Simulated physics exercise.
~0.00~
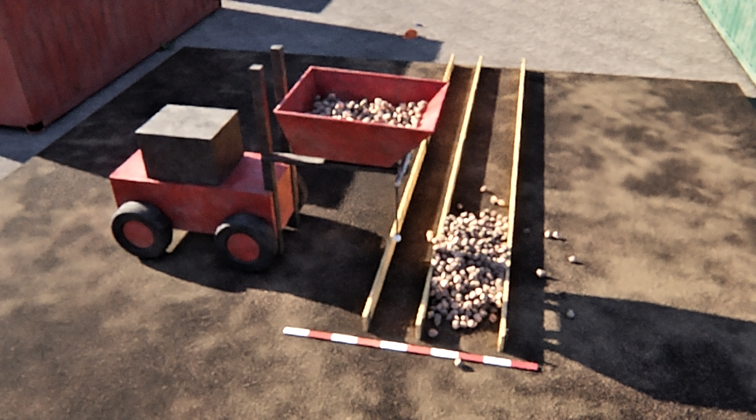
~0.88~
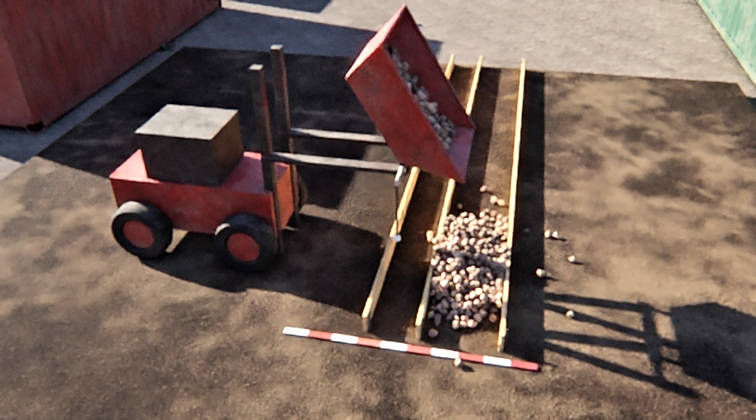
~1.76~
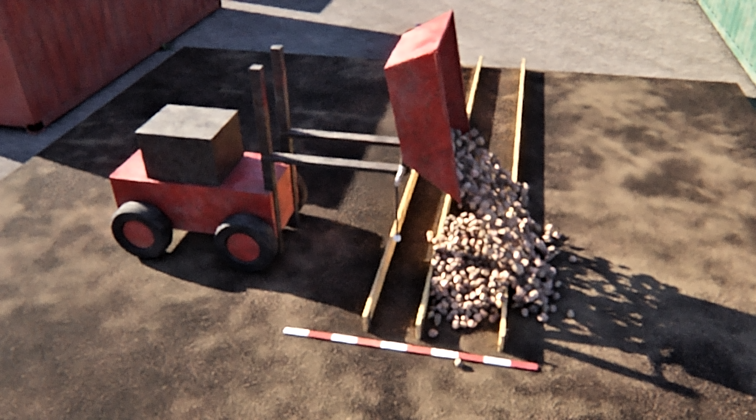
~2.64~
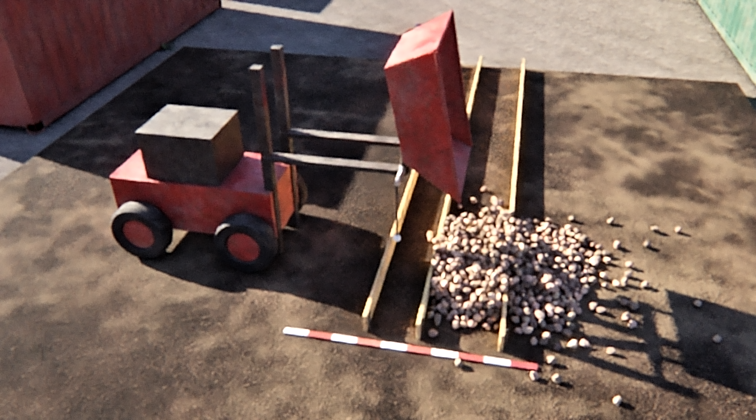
Red forklift skip tipping pale round stones onto an earlier heap between wooden boards, the pile spilling rightward past the last board.
